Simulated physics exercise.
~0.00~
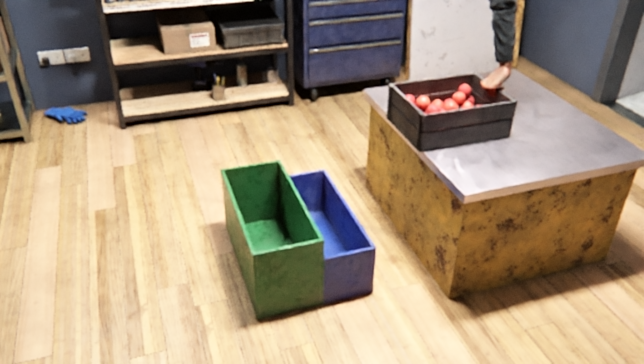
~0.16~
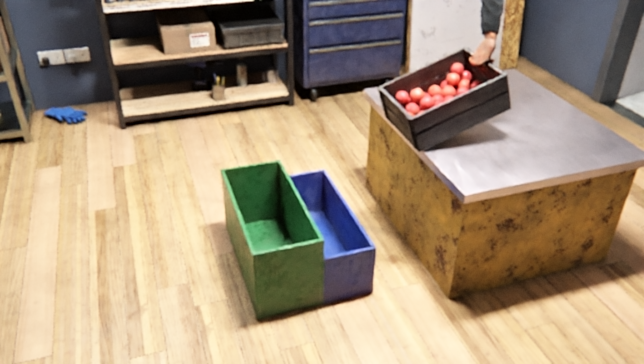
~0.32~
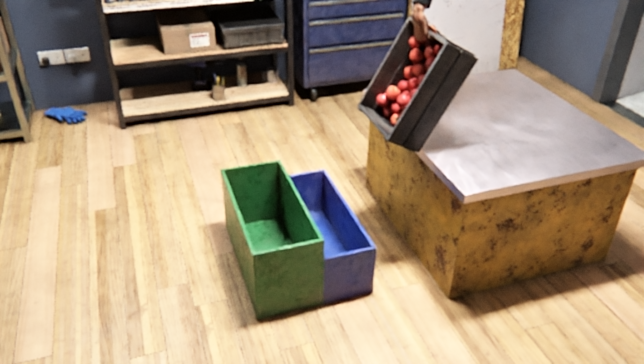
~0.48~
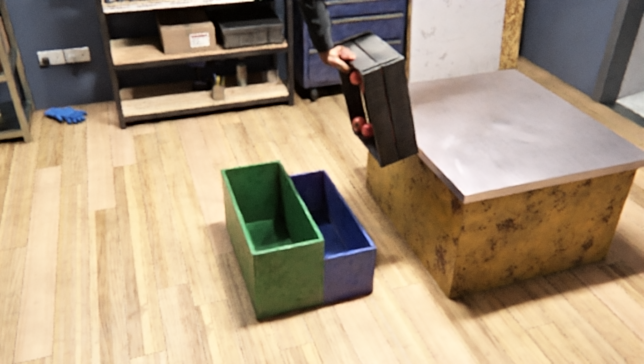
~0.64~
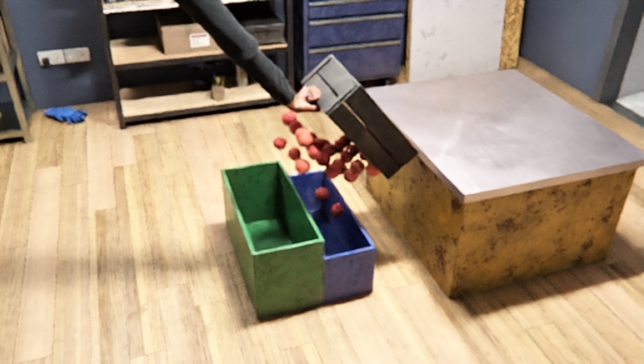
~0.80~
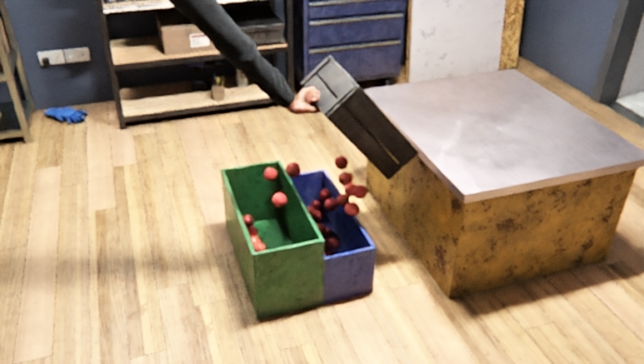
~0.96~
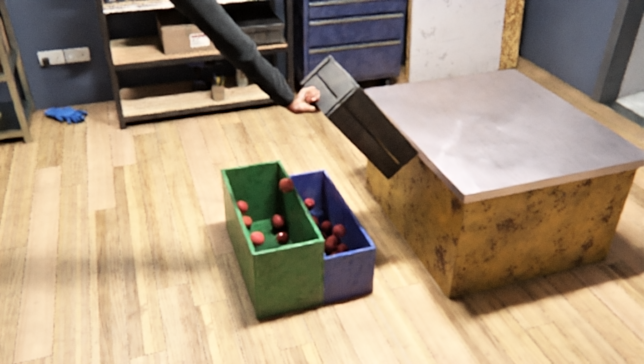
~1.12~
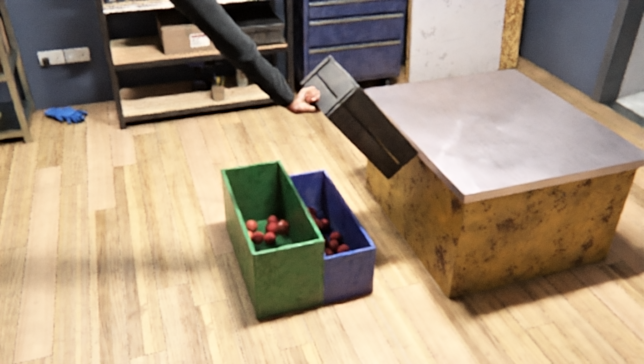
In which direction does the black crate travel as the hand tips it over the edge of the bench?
The black crate moves to the left, coming off the bench top toward the green bin and the blue box.
In a workshop with a wooden floor, a hand tilts a black crate of red balls leftward off the edge of a bench, spilling them into a green bin and a blue box below, where they settle as the emptied crate stays tipped.
